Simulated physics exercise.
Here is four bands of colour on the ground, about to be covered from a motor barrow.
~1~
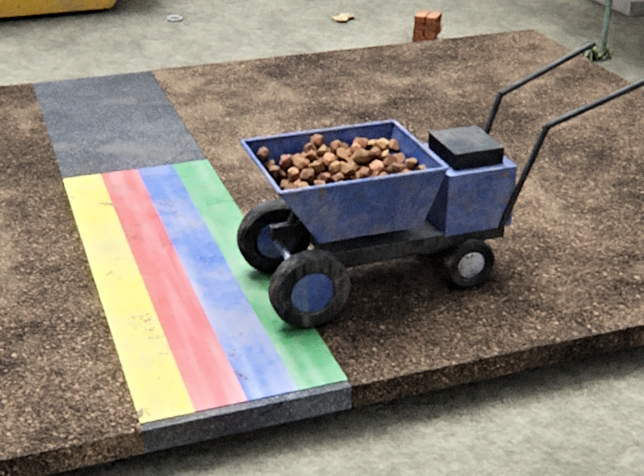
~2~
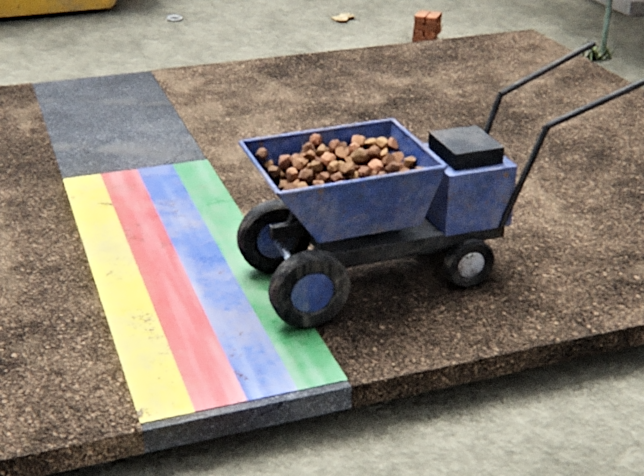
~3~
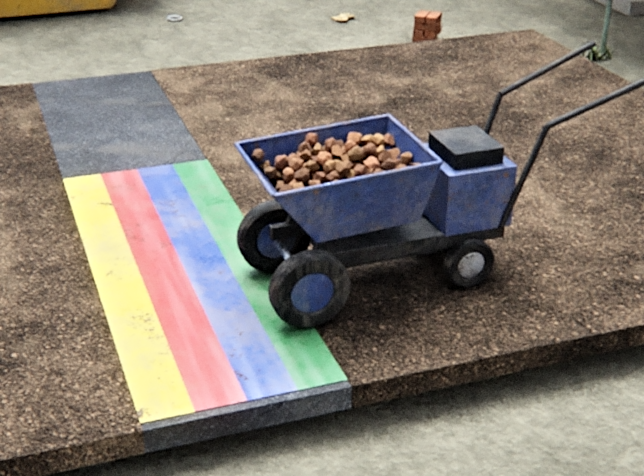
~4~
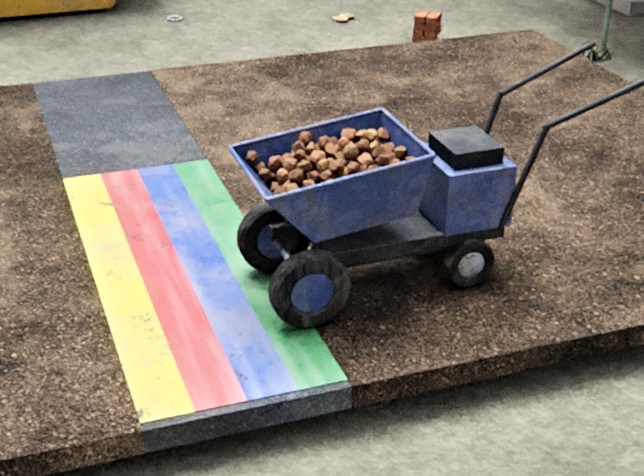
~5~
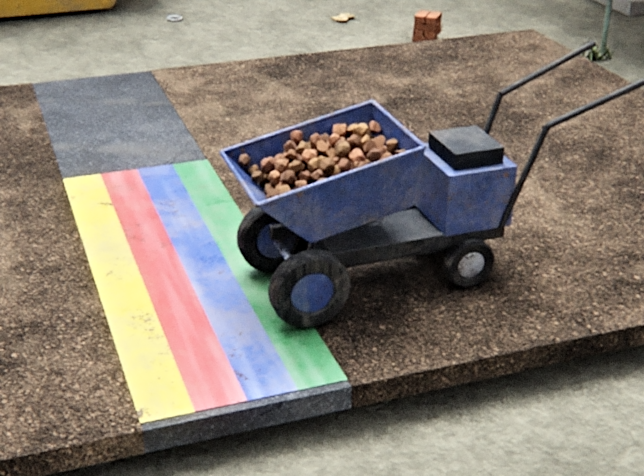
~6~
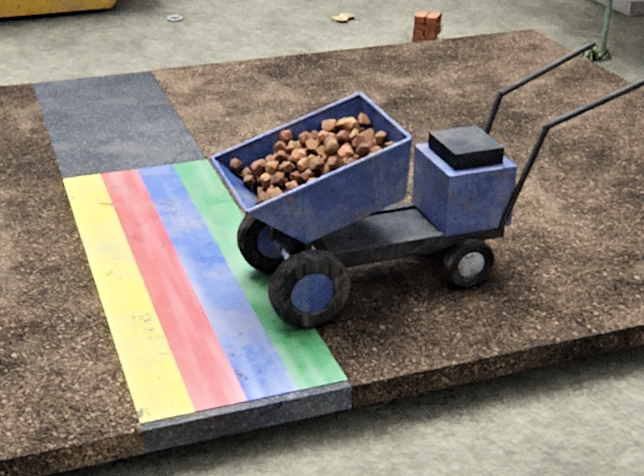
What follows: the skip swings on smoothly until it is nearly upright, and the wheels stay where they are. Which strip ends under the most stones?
The yellow one gets the largest share.
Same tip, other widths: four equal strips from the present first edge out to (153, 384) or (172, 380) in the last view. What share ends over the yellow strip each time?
Near 30 % and 30 %.
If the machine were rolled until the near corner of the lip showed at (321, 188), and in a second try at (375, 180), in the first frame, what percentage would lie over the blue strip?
The first gives 20 %, the second 30 %.
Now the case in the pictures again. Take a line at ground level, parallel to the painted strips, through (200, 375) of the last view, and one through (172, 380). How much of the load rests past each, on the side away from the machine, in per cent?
In turn 80 and 60 in a hundred.
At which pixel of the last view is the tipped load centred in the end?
Near (129, 322).
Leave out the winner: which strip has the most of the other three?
Second comes the strip in red.
Shortly afterwards, skip tipped steeply; the whole lot in the skip.
Next, skip tipped right over; the bulk in the skip; a little over the red strip; a little over the yellow strip; only a few falling.
Some moments later, skip tipped right over; near a quarter in the skip; a little over the red strip; near a third over the yellow strip; near a quarter off the paint.
In the end, skip tipped right over; a little in the skip; none at all over the green strip; none at all over the blue strip; near a quarter over the red strip; near a third over the yellow strip; near a third off the paint.
